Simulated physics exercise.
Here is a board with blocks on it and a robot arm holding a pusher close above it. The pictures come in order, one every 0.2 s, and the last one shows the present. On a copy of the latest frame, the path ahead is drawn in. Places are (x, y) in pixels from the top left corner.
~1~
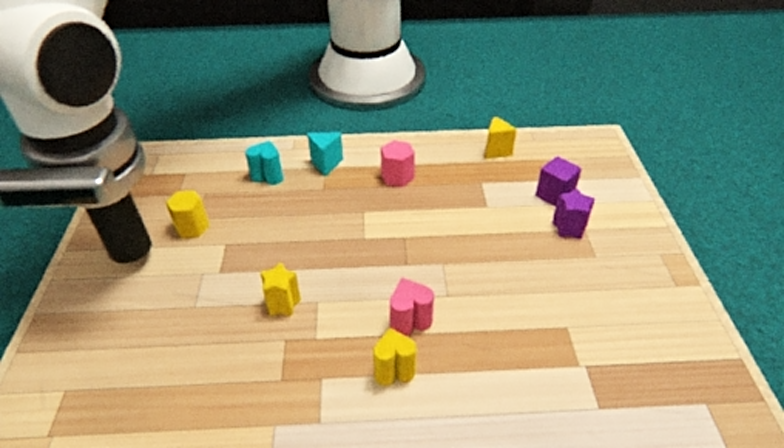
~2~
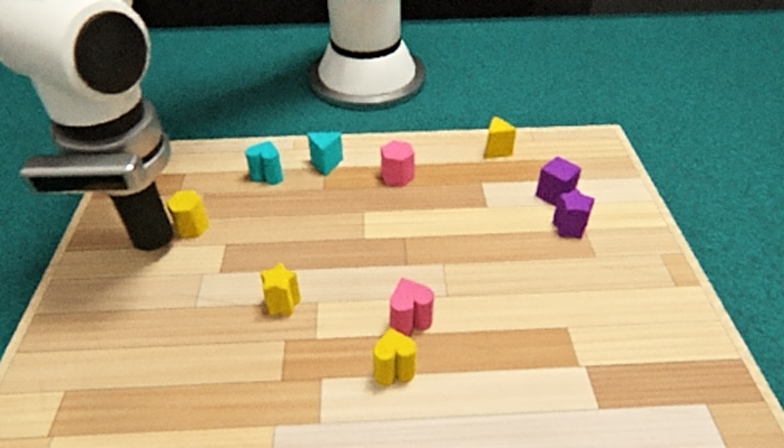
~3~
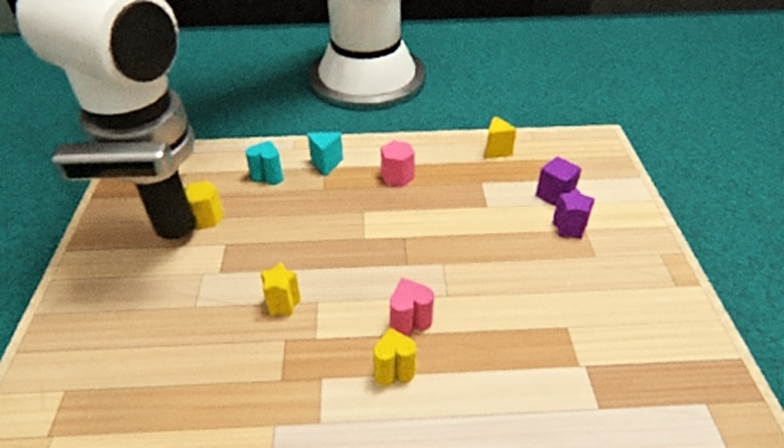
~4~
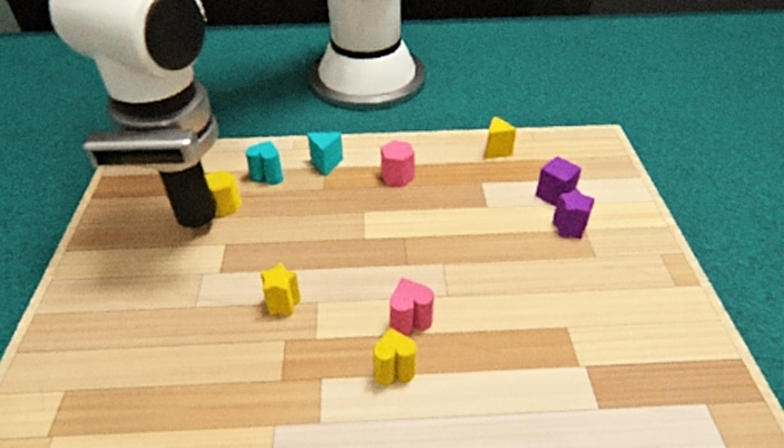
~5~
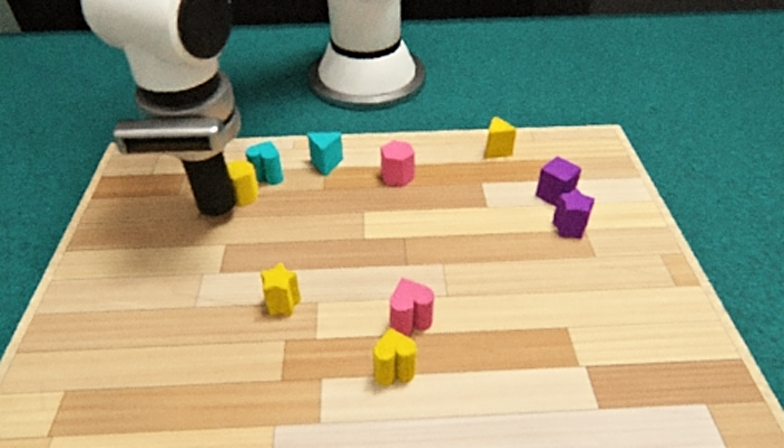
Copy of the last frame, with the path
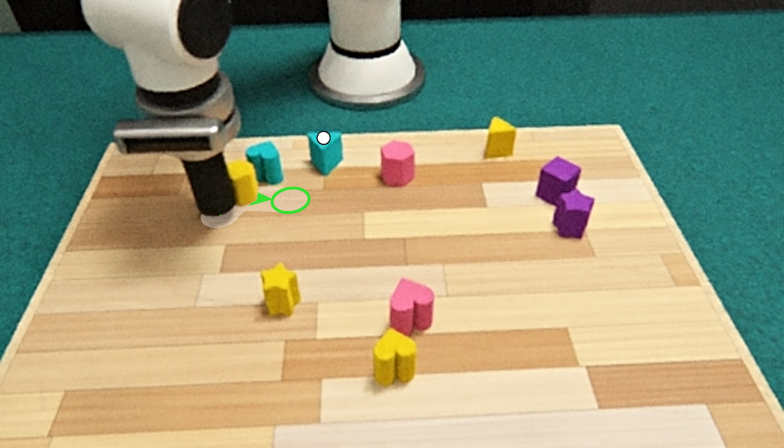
At first, a robot arm holds a black pusher at the left of a wooden board scattered with colourful blocks. The pusher moves right to the nearby yellow block, then pushes it a short way right and slightly toward the back, until it sits close beside the turquoise heart-shaped block.
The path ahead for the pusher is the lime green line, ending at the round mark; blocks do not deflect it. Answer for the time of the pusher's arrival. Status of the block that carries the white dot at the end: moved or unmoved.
The block in question stays where it was by the end.
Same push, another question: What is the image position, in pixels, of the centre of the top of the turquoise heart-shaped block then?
In the picture, that point is around (283, 135).
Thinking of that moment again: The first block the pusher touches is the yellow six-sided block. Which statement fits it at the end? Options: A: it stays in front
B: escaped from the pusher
The correct letter is B.
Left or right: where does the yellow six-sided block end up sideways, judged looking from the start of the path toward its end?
It moves off to the left.
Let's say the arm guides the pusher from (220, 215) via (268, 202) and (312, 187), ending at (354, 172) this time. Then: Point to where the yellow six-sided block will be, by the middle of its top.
Somewhere near (288, 145).
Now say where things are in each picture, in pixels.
The first picture shows lower end of the pusher at (131, 249), tops of blocks, yellow six-sided block at (183, 200), turquoise heart-shaped block at (263, 149), turquoise triangle at (324, 138).
The second picture shows pusher at (153, 237), blocks as before.
The third picture shows pusher at (175, 226), yellow six-sided block at (199, 190).
The fourth picture shows pusher at (196, 215), yellow six-sided block at (218, 179).
The fifth picture shows pusher at (217, 204), yellow six-sided block at (237, 168), turquoise heart-shaped block at (263, 149), turquoise triangle at (324, 138).
The drawn path runs from (220, 215) over (239, 200) and (265, 199) to (291, 200); the dot is on the turquoise triangle.
On the path given first. Halfway along, pusher at (250, 188); yellow six-sided block at (265, 151), turned 20° anticlockwise; turquoise heart-shaped block at (280, 137).
At the end, pusher at (289, 189); yellow six-sided block at (279, 151), turned 75° anticlockwise; turquoise heart-shaped block at (283, 135); turquoise triangle not moved.
